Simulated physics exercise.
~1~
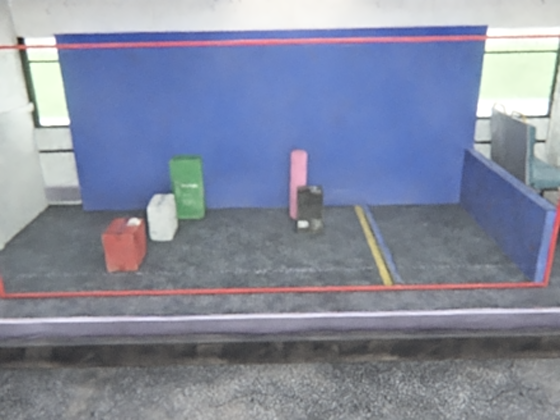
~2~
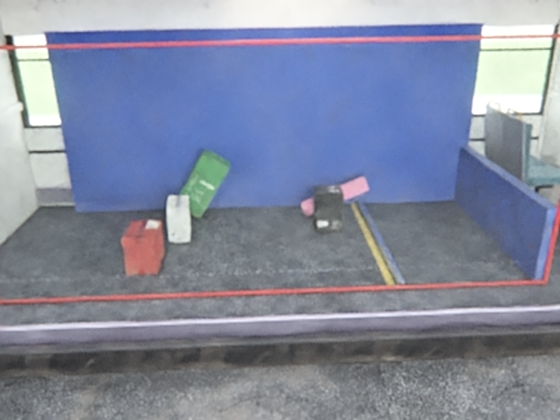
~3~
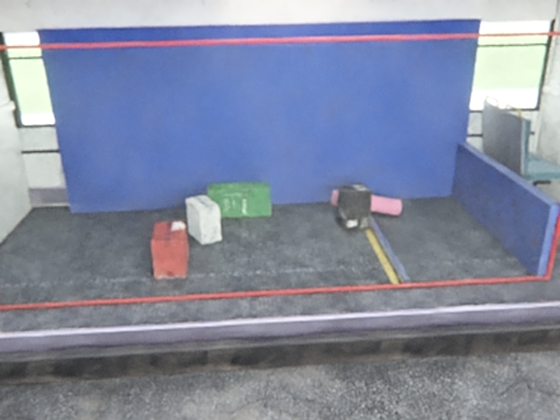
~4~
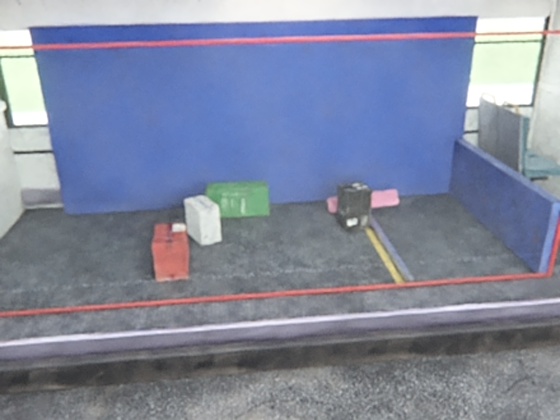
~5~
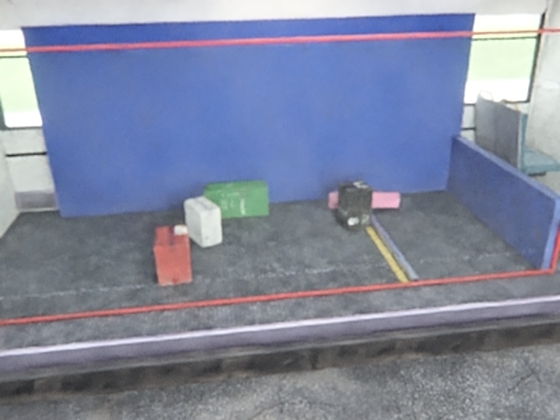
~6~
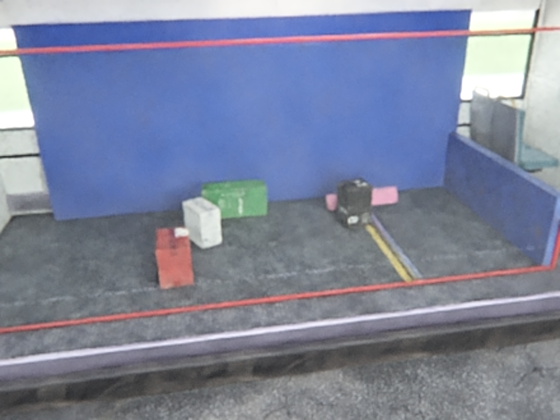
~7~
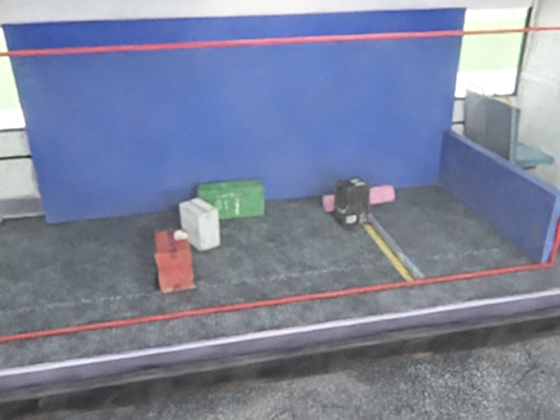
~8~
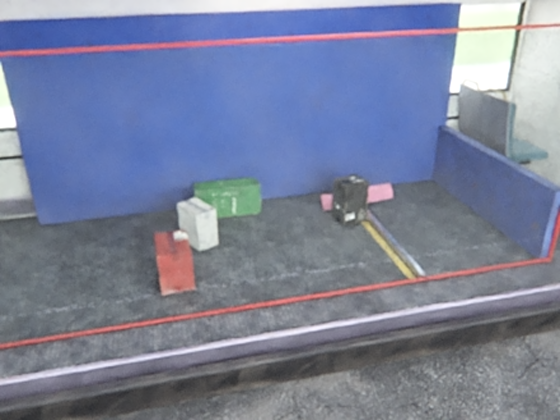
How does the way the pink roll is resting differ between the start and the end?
At the start the pink roll stands upright behind the black pack, and at the end it lies on its side on the floor.
